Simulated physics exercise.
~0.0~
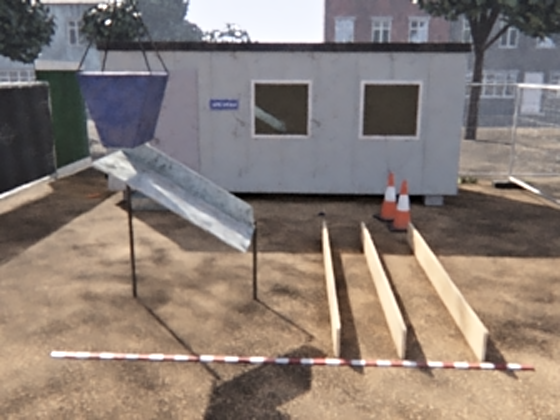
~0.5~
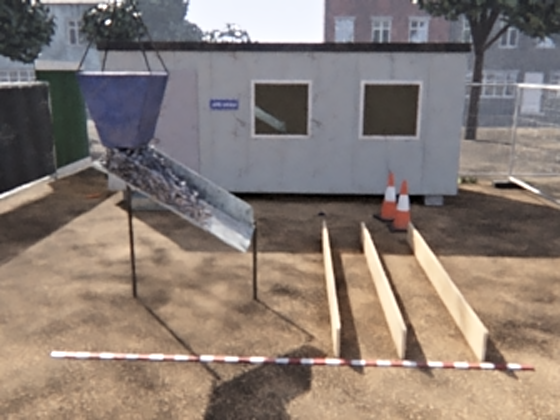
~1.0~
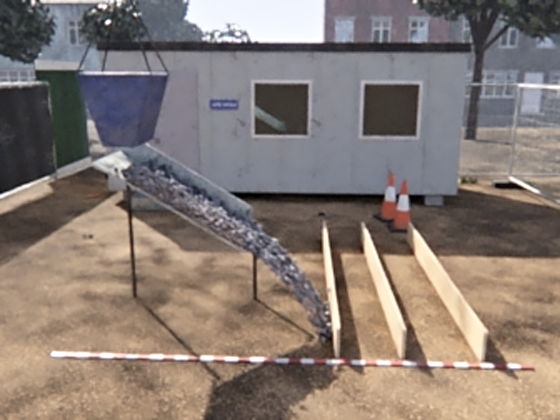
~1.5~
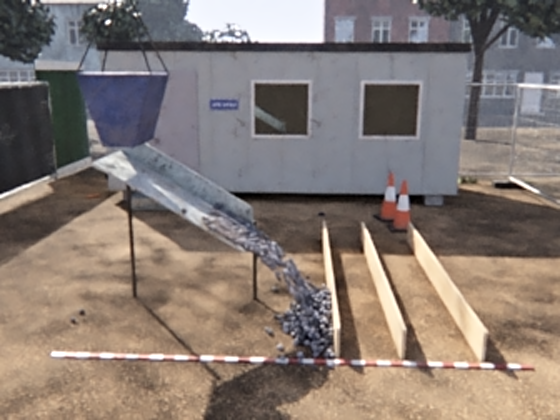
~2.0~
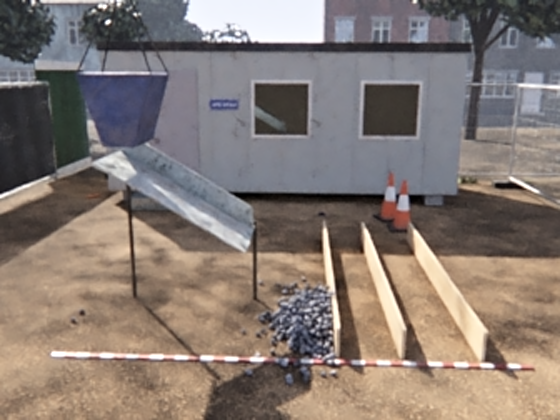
Rounded grey stones dropped from a blue skip onto a sloping steel chute, slid down to the right and poured off its lower end, then piled up against the near side of the leftmost wooden board, with none visible between the boards.
